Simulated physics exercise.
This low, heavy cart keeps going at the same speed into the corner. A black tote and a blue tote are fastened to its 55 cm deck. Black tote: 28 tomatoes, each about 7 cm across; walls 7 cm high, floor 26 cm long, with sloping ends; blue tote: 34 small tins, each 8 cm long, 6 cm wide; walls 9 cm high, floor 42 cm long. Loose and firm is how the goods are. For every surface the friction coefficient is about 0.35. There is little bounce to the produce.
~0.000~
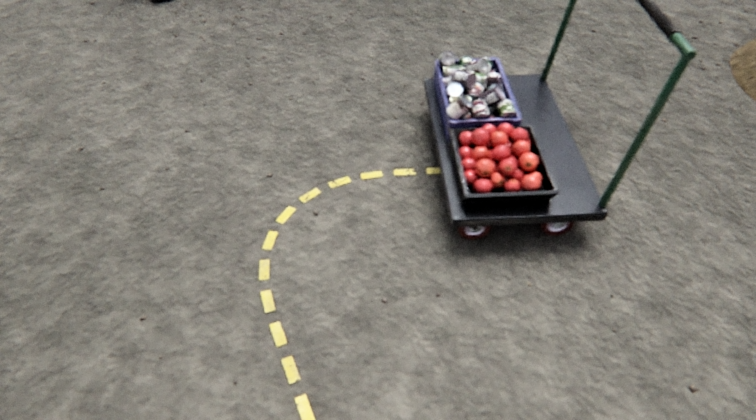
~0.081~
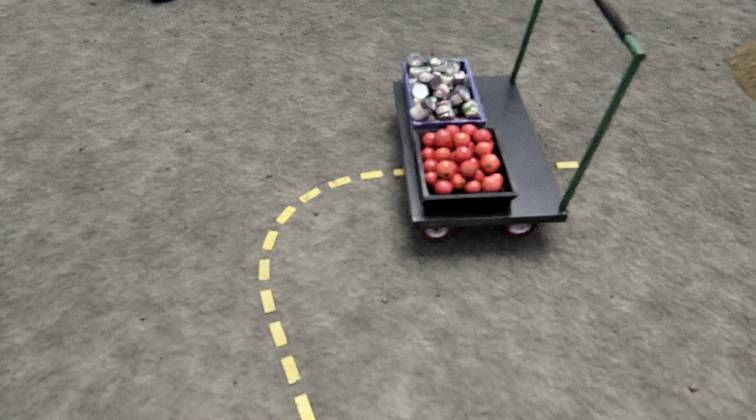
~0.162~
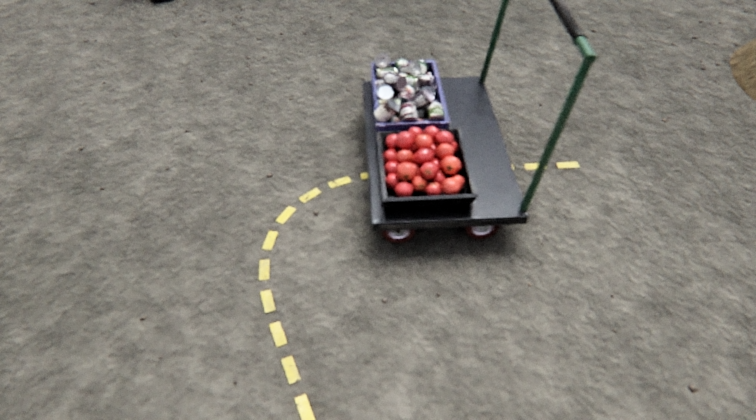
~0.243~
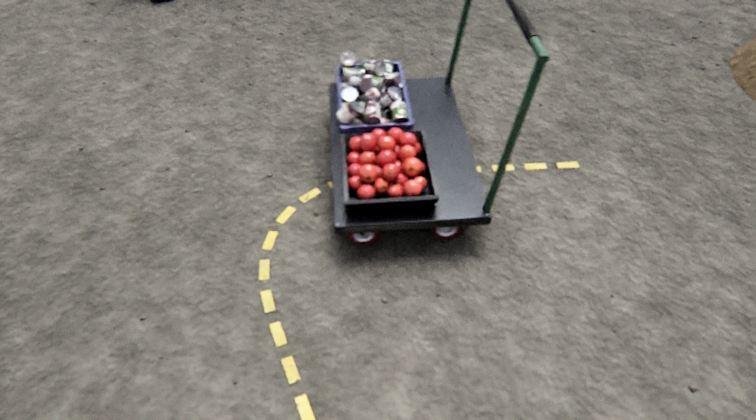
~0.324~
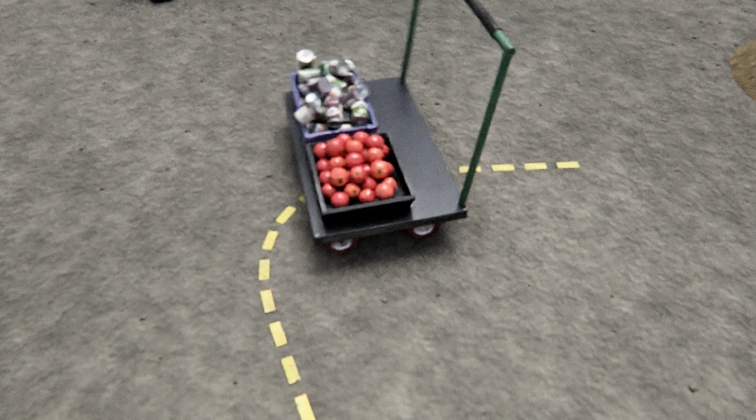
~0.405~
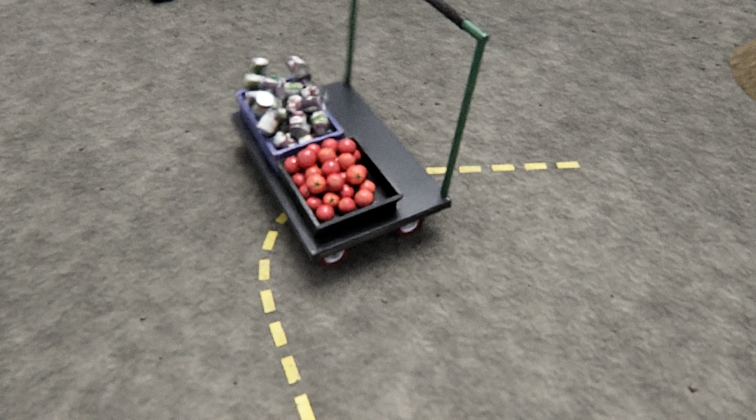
A dark flatbed cart with a green-framed handle stands on rough grey ground, seen from above by a still camera. On its deck, a blue tote heaped with small tins sits behind a black tote of round red goods, over a curving dashed yellow line. The cart rolls left along the line, then turns anticlockwise as the tins shift in a loose heap.
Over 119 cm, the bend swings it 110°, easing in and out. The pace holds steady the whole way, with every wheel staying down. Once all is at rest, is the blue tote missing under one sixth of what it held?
Spilled share: High, past a sixth.
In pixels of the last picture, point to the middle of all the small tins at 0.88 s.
The middle is around (156, 342).
After 0.54 s, 0 of 28 out of the black tote and 7 of 34 out of the blue tote.
After 0.67 s, 0 of 28 out of the black tote and 13 of 34 out of the blue tote.
After 0.88 s, 0 of 28 out of the black tote and 14 of 34 out of the blue tote.
When it is over (at 1.33 s), 0 of 28 out of the black tote and 15 of 34 out of the blue tote. Asked share, 15 of 34, 44 per cent.
